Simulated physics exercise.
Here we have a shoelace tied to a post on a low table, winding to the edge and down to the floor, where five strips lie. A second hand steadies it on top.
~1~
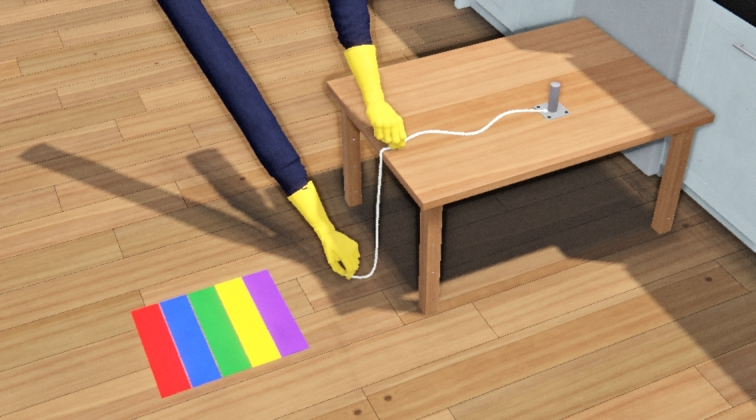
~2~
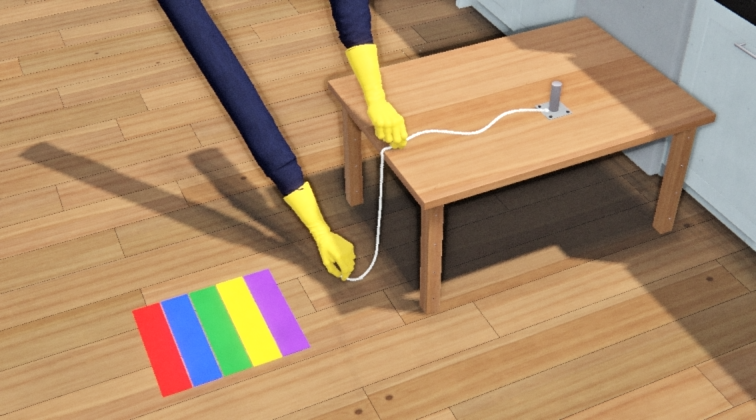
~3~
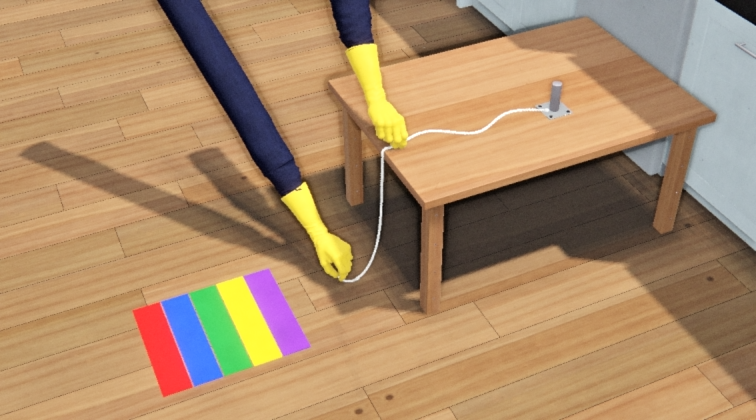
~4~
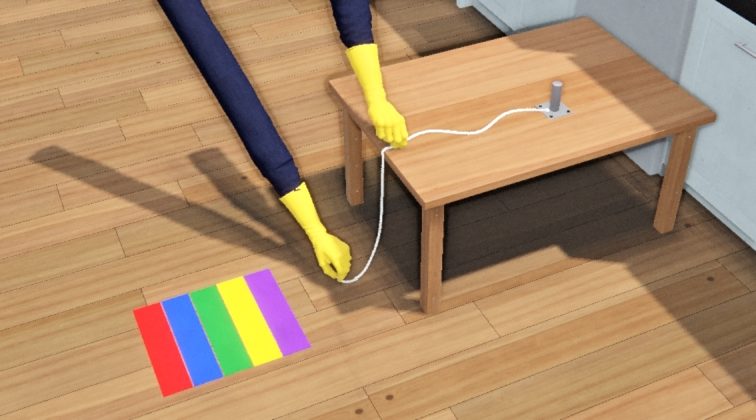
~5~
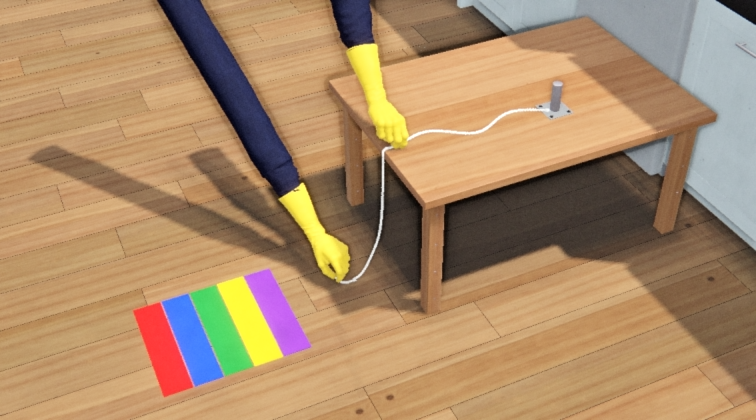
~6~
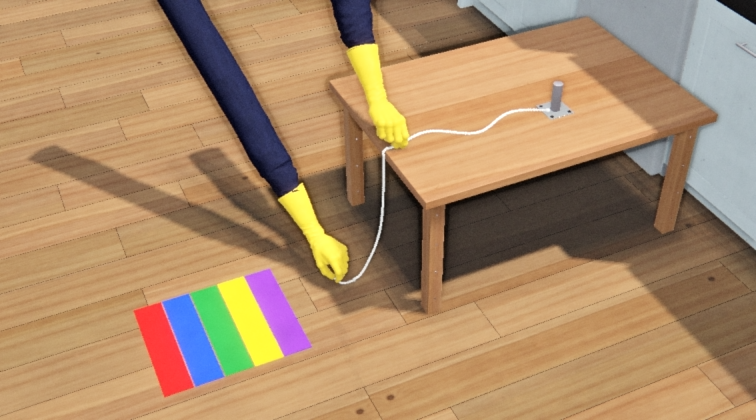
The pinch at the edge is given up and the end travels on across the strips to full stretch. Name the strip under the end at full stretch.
It halts on the yellow strip.
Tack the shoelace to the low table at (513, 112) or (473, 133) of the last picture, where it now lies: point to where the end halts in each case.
The places are (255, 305) and (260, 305).
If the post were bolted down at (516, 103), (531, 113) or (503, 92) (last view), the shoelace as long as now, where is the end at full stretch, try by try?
Try by try, around (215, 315), (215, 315) and (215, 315).
Soon after, end near (294, 291); short of the strips.
After that, end near (265, 301); over purple.
At the stop, end near (249, 306); over yellow. Over yellow.
